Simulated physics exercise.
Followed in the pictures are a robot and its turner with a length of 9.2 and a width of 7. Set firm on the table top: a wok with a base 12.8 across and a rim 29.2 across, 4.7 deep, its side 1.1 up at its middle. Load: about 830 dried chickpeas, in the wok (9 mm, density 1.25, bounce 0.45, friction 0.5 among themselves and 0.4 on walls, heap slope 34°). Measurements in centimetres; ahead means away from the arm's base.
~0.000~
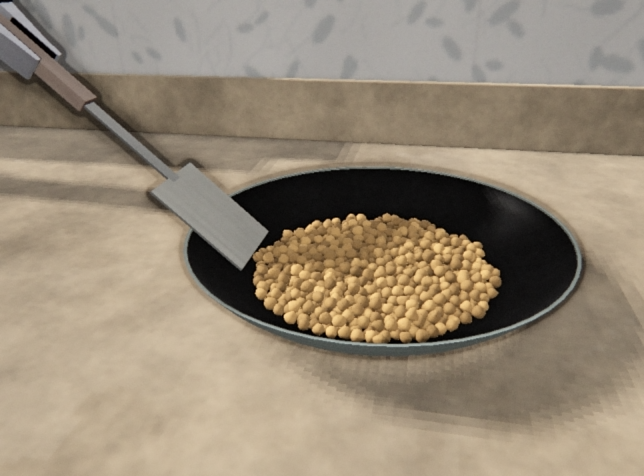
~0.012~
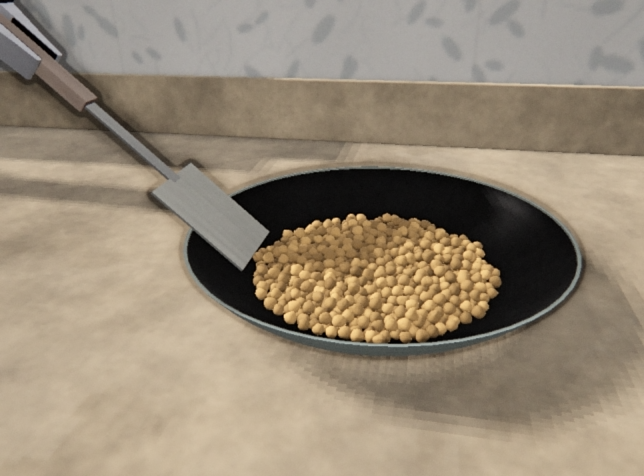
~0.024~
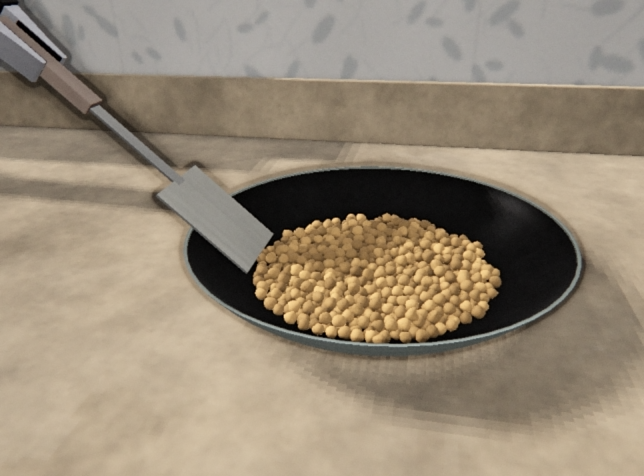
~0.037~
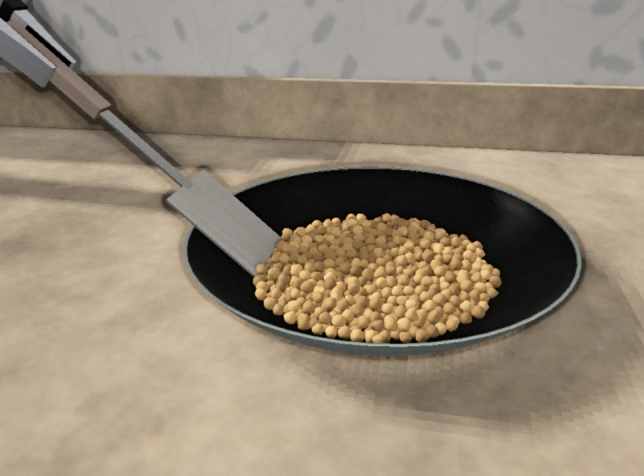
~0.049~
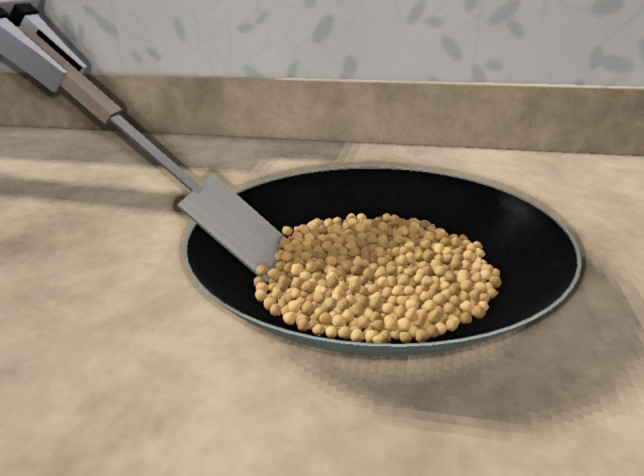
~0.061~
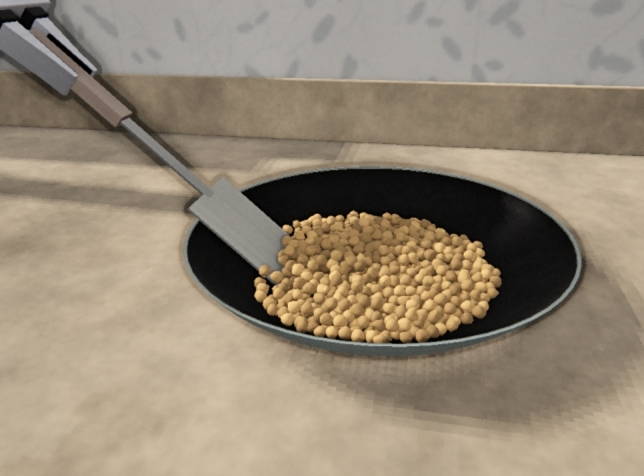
A grey metal turner, held by a partly visible robot gripper at the upper left, moves slowly a short way rightward, its blade pressing into the near-left edge of the chickpeas and nudging a few. The dark wok holds a broad, low heap of tan chickpeas right of the blade. The beige table top, backed by a leaf-patterned grey wall, is seen from slightly above by a still camera.
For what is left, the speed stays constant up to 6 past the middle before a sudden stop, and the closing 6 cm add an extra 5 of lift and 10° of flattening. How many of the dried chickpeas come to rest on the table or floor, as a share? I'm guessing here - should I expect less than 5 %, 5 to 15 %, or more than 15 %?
You should expect less than 5 %.
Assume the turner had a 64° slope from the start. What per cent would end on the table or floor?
Somewhere around 0 per cent would end on the table or floor.
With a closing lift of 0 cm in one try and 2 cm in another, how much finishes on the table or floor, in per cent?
Try one gives about 0 in a hundred, try two about 0 in a hundred.
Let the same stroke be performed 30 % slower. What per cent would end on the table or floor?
Estimated result: Some 0 %.
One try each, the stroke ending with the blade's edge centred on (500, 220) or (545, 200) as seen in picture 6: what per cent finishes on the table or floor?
I'd say some 10 per cent, then some 20 per cent.
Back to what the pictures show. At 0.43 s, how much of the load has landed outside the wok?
Some 0 per cent of the load.
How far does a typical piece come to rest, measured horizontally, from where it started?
Roughly 3 cm.
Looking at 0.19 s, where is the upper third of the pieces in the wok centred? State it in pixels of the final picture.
Around (419, 257).
After 0.13 s, sloping 42°, highest piece 5 above the table; 833 in the wok.
After 0.19 s, sloping 38°, highest piece 5 above the table; 833 in the wok.
After 0.43 s, sloping 32°, highest piece 6 above the table; 823 in the wok, 6 on the table or floor, 4 on the blade or in flight.
After 1.48 s, sloping 32°, highest piece 4 above the table; 822 in the wok, 11 on the table or floor.
In the end, 822 in the wok, 11 on the table or floor. That is 1 % on the table or floor.
